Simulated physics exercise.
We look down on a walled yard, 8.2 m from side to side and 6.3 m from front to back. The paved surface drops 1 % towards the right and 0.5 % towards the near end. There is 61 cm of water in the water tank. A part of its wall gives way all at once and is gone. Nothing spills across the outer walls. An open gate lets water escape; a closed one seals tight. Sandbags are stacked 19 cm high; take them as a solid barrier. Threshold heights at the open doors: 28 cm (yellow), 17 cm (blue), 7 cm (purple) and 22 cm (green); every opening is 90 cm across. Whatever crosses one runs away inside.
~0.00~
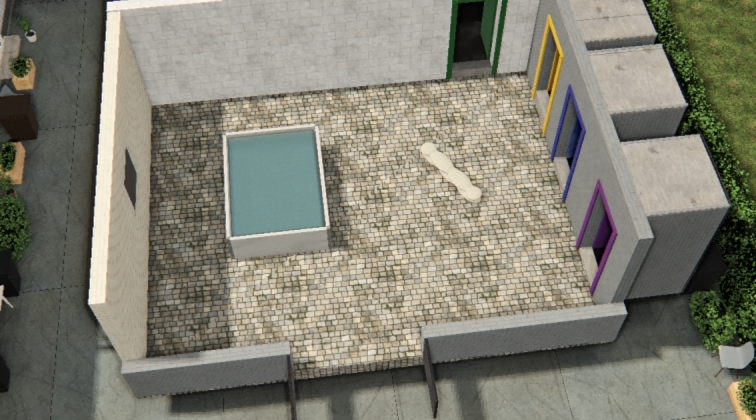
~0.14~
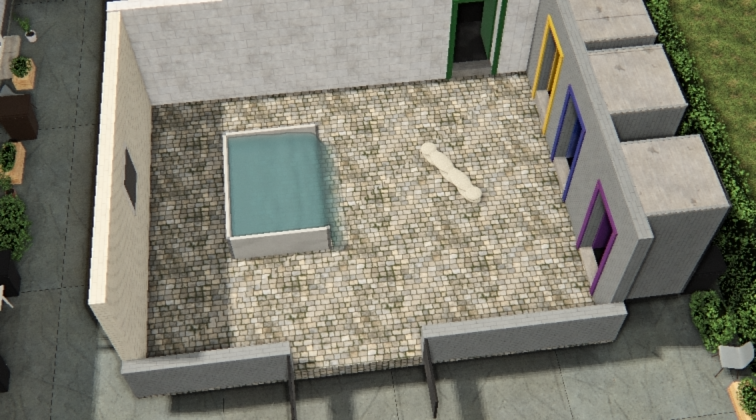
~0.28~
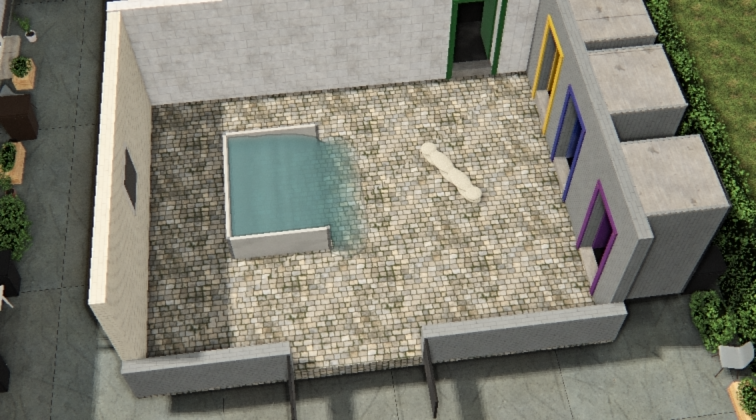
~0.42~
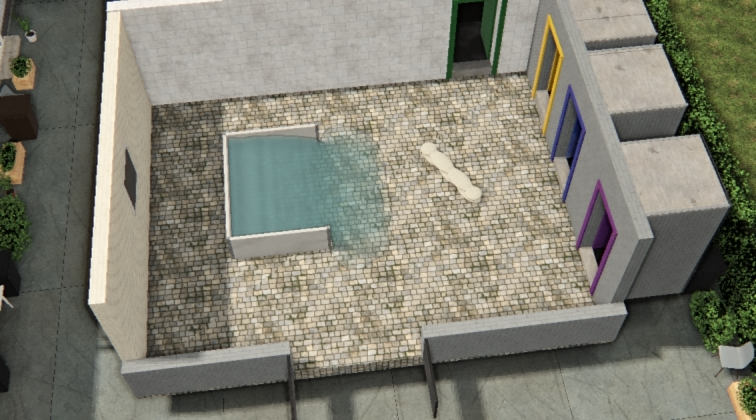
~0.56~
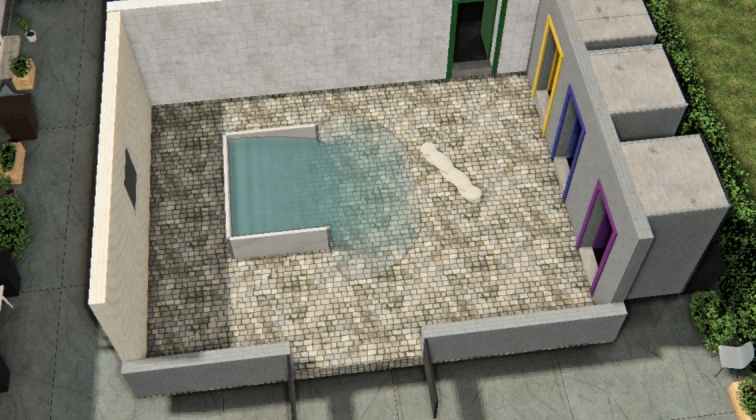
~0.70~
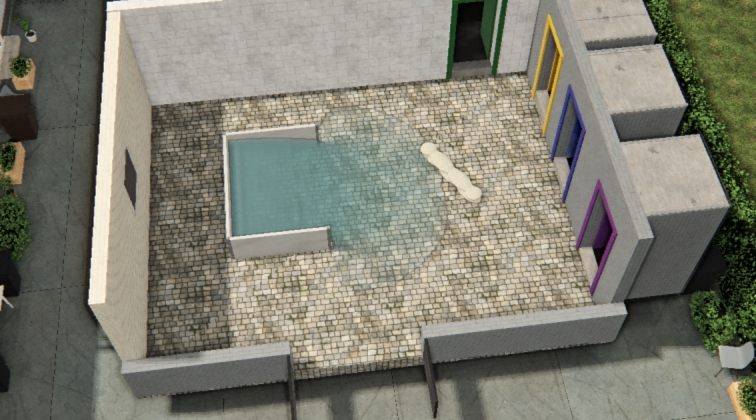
A walled yard paved in pale, mottled stone is seen from high above by a still camera. A rectangular tank of blue-green water stands left of centre, a low cream barrier lies to its right, and open doorways framed in green, yellow, blue and purple line the back and right walls. The tank's right side vanishes, and water pours out, spreading rightward across the paving in a thin, rounded sheet.
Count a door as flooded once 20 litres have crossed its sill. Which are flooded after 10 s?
The water let in: At the yellow door it keeps below the limit; at the blue door it keeps below the limit; at the purple door it goes over the limit; at the green door it does not reach the limit.
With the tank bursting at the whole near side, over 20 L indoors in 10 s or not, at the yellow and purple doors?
Against that limit: Yellow under, purple not over.
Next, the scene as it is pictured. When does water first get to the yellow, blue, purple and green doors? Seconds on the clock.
Arrival: Yellow 1.8 s, blue 1.8 s, purple 2.0 s, green 2.0 s.
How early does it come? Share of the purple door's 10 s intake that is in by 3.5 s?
Some 35 per cent by then.
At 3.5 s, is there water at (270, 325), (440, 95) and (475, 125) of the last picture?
In turn: Not reached, flooded, flooded.
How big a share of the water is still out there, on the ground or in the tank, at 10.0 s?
Some 82 per cent remains.
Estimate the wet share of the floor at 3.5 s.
Near 50 per cent is wet.
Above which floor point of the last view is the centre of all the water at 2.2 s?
At about (393, 195).
After 1.4 s water covers 35 % of the floor and is deepest (36 cm) near (468, 205); yellow door not reached, blue door not reached, purple door not reached, green door not reached.
After 2.2 s water covers 55 % of the floor and is deepest (32 cm) near (468, 205); yellow door 11 cm at the sill, 0 L in, blue door 14 cm at the sill, 0 L in, purple door 20 cm at the sill, 8 L in, green door 12 cm at the sill, 0 L in.
After 3.5 s water covers 50 % of the floor and is deepest (32 cm) near (594, 324); yellow door 19 cm at the sill, 0 L in, blue door 11 cm at the sill, 0 L in, purple door 21 cm at the sill, 109 L in, green door 12 cm at the sill, 0 L in.
After 6.0 s water covers 60 % of the floor and is deepest (18 cm) near (464, 269); yellow door 10 cm at the sill, 0 L in, blue door 17 cm at the sill, 0 L in, purple door 14 cm at the sill, 252 L in, green door 9 cm at the sill, 0 L in.
After 10.0 s water covers 80 % of the floor and is deepest (12 cm) near (482, 81); yellow door 8 cm at the sill, 0 L in, blue door 10 cm at the sill, 1 L in, purple door 11 cm at the sill, 323 L in, green door 9 cm at the sill, 0 L in.
